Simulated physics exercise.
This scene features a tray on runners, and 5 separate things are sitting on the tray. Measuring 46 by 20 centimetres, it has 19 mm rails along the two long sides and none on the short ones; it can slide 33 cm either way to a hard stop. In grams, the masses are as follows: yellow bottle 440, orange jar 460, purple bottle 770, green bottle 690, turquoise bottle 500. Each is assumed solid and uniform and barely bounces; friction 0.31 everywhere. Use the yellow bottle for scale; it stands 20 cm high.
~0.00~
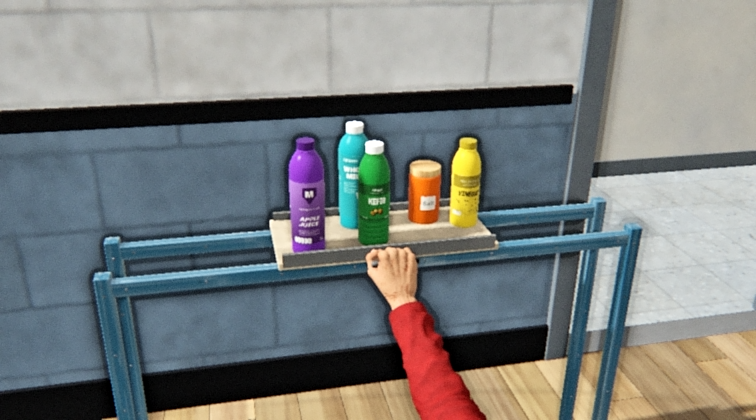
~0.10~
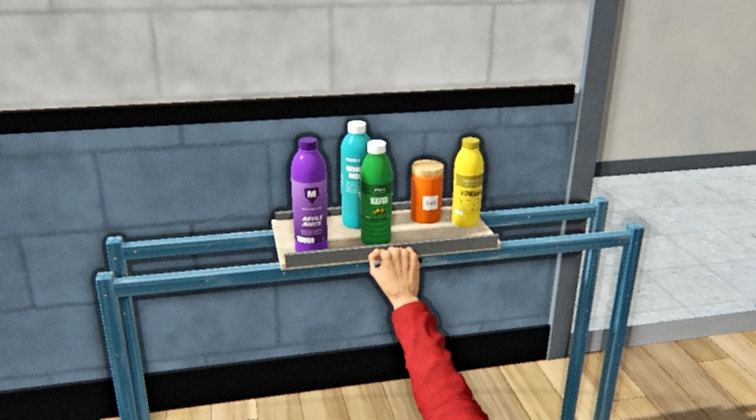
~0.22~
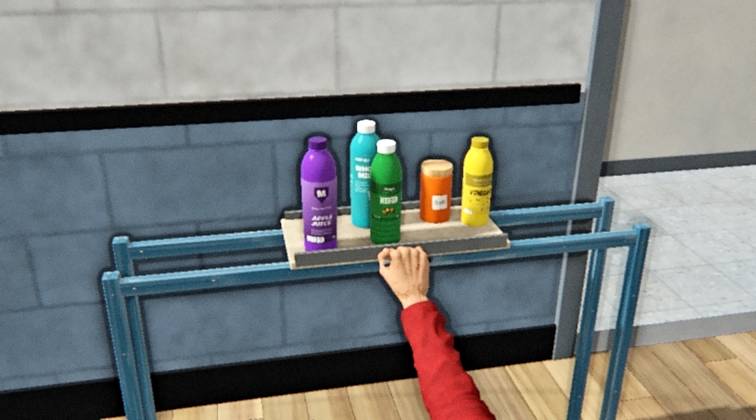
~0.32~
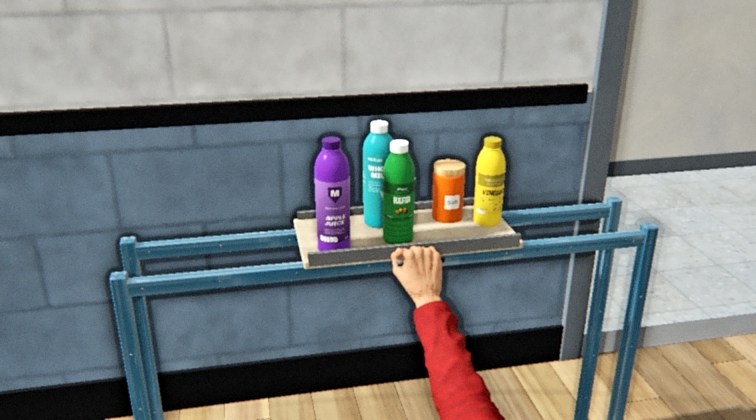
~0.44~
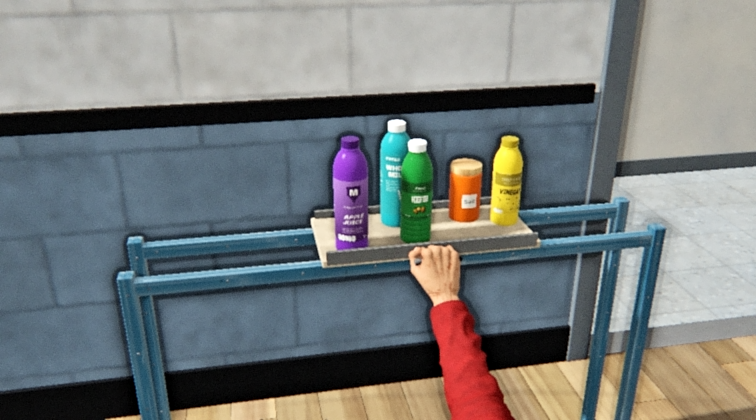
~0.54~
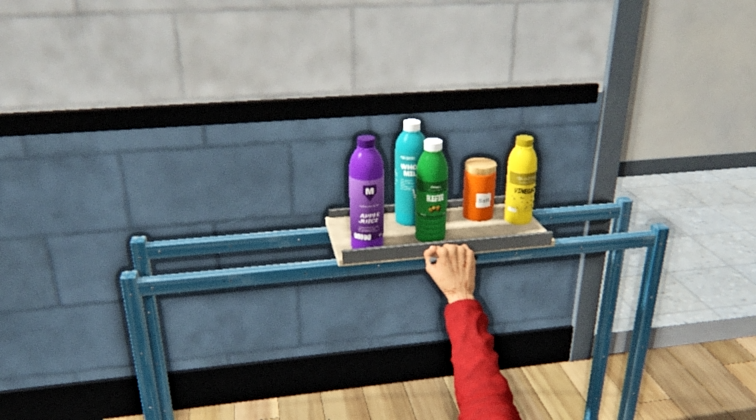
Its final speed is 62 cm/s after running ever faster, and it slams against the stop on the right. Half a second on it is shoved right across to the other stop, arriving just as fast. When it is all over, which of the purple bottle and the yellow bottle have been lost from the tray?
Purple bottle: Not lost; yellow bottle: Lost.
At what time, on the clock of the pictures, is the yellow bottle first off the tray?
Near 1.2 s.
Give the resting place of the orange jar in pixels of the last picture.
In the last picture it sits around (303, 203).
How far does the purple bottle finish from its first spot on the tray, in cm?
Net shift near 0 cm.
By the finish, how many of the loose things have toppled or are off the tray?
1.
After 1.24 s, tray moved 33 cm right; yellow bottle now off the tray; purple bottle moved 5 cm near (508, 183); turquoise bottle moved 5 cm.
After 1.74 s, tray moved 33 cm right; purple bottle moved 5 cm near (508, 183); green bottle moved 5 cm; turquoise bottle moved 5 cm.
After 3.04 s, tray moved 3 cm right; purple bottle moved 5 cm near (369, 193); green bottle moved 5 cm; turquoise bottle moved 5 cm.
After 3.64 s, tray moved 28 cm left; purple bottle moved 5 cm near (218, 205); green bottle moved 5 cm; turquoise bottle moved 5 cm.
In the end (4.3 s), off the tray, yellow bottle; the other 4 under 5 cm from the start. In the last view, purple bottle near (164, 209).
